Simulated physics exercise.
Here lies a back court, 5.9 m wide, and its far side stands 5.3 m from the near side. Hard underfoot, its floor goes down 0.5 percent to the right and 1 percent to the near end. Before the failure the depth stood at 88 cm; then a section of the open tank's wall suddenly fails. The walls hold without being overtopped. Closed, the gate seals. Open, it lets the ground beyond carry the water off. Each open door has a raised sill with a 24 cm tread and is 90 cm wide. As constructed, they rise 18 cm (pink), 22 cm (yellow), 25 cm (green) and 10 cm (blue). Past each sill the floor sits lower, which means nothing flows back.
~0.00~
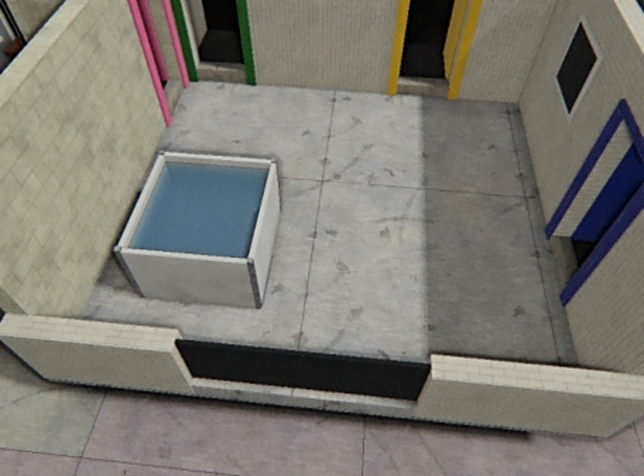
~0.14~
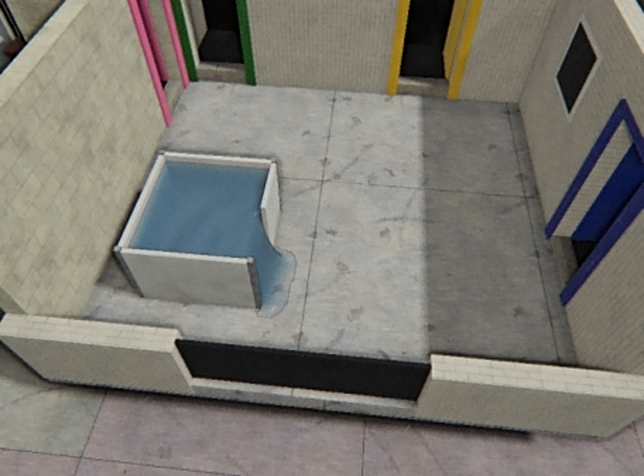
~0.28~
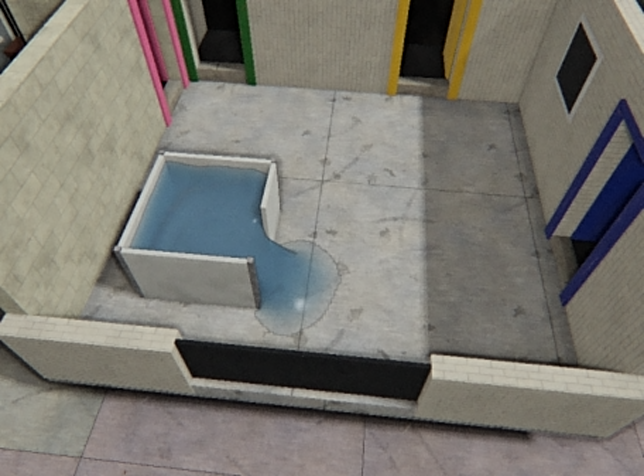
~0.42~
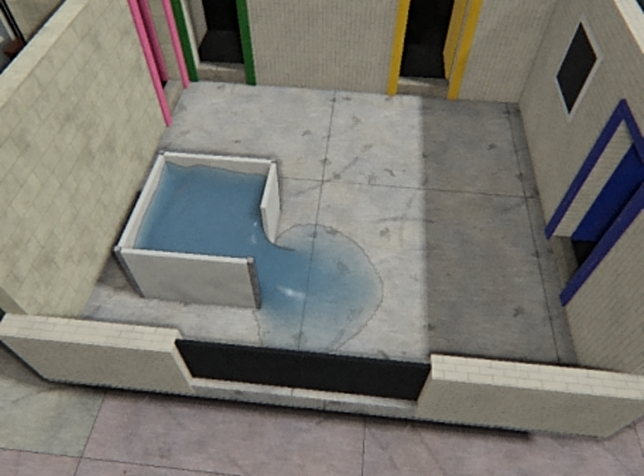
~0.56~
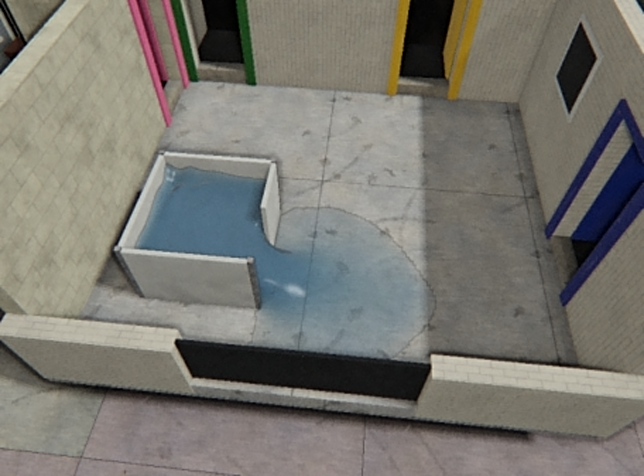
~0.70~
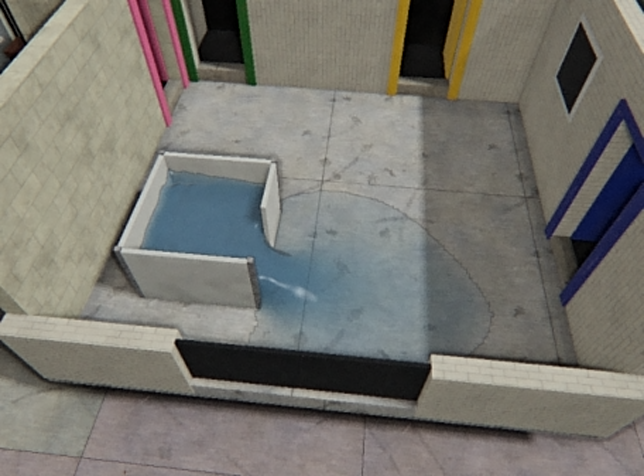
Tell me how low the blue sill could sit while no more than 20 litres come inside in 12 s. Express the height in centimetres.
At least 19 cm or so.
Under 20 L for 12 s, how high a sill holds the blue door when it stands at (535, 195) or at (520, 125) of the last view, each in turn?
About 10.0 cm for the first and 13.0 cm for the second.
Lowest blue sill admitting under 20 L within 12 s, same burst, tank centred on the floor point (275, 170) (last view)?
With that change, some 21 centimetres.
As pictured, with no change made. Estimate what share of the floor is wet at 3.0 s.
I'd say near 45 percent.
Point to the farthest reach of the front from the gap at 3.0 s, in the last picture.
Roughly at (512, 105) in the last view.
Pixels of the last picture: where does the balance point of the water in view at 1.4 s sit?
Look at about (297, 278) in the last view.
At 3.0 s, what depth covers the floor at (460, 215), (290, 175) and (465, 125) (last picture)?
Respectively 4 cm, 0 cm and 2 cm.
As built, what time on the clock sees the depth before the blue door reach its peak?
It peaks around 2.2 s.
After 1.4 s water covers 40 % of the floor, deepest (46 cm) near (576, 403); 3 cm at the blue door, 6 litres in over its 10 cm sill.
After 3.0 s water covers 45 % of the floor, deepest (27 cm) near (566, 357); 12 cm at the blue door, 93 litres in over its 10 cm sill.
After 12.0 s water covers 95 % of the floor, deepest (12 cm) near (72, 336); 7 cm at the blue door, 122 litres in over its 10 cm sill.
At the blue door as built, the water arrived by 1.1 s and peaked near 24 cm at 2.2 s.
With a sill of 15.5 cm, 44 litres would have come in within the 12 s; with 21 cm, 12 litres. So under 20 litres takes about 19 cm.
